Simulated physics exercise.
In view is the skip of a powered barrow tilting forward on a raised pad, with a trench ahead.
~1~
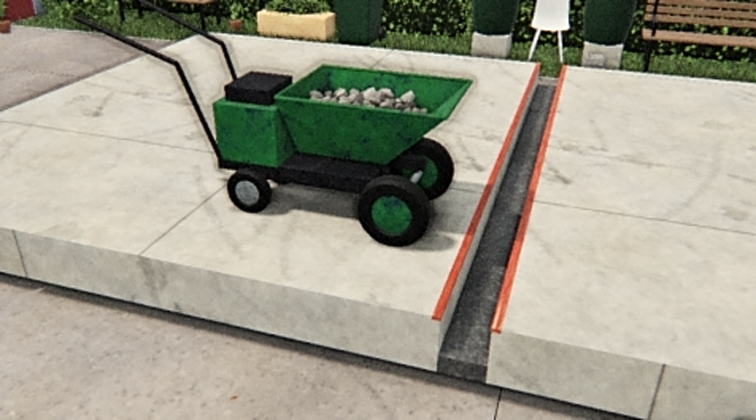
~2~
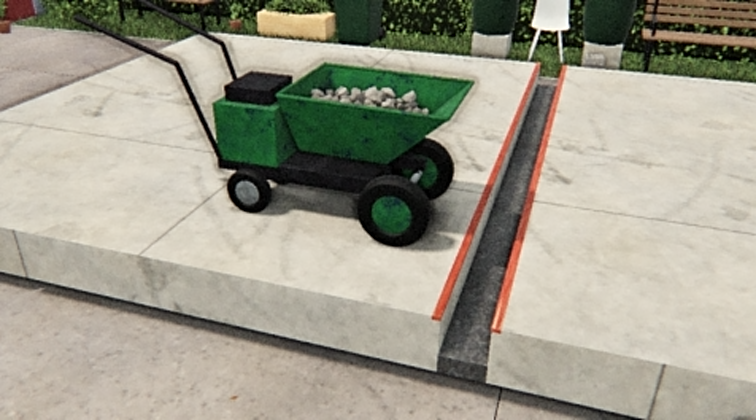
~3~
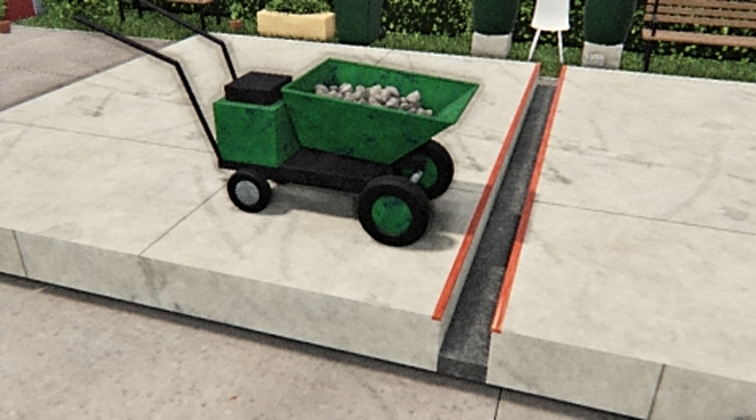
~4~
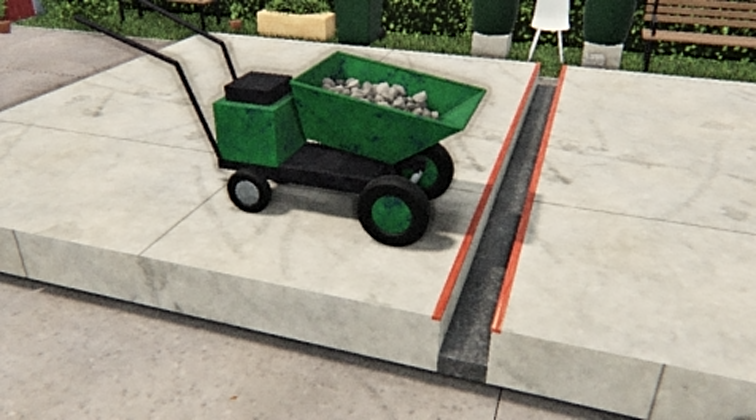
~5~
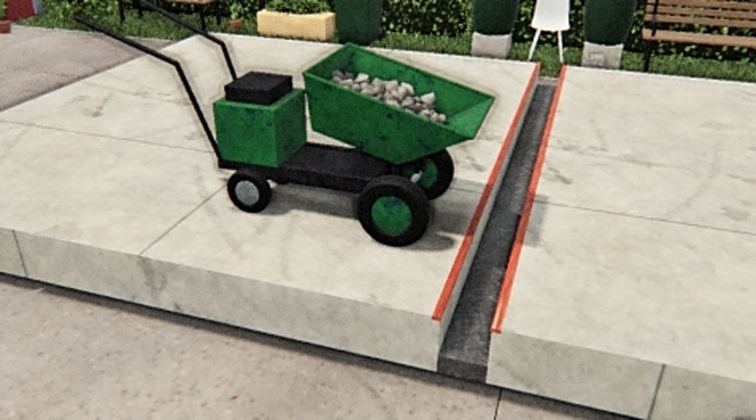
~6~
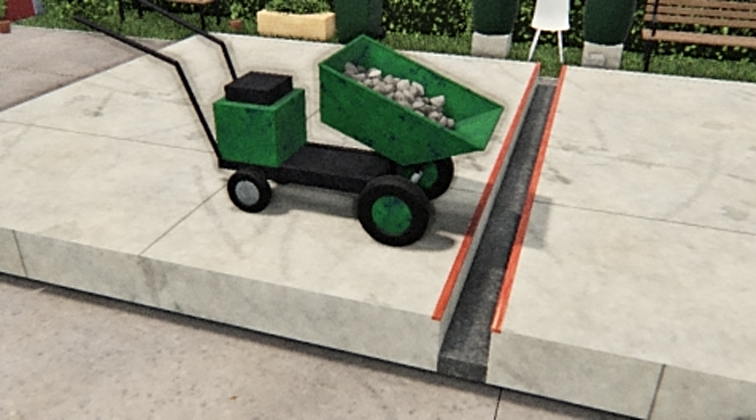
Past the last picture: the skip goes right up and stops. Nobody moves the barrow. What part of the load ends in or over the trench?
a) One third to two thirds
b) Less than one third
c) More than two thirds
Less than one third.
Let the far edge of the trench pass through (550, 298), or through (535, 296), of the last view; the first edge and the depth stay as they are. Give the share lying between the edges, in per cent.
Close to 90 per cent in the first, close to 70 per cent in the second.
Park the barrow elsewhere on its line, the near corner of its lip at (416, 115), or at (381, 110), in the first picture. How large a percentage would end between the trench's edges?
You'd see around 70 per cent the first time and around 80 per cent the second.
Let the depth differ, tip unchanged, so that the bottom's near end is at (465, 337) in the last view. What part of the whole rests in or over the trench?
Estimated share: Approx. 0 per cent.
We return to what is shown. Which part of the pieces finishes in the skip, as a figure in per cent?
It works out near 30 percent.
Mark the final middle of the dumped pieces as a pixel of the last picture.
At about (563, 237), give or take.
Just after the last frame, skip tipped steeply; every one in the skip.
A moment on, skip tipped right over; roughly two thirds in the skip; roughly a third beyond it.
Further on, skip tipped right over; roughly a quarter in the skip; just a few in or heaped over the trench; roughly two thirds beyond it.
When it is over, skip tipped right over; roughly a quarter in the skip; just a few in or heaped over the trench; roughly two thirds beyond it.
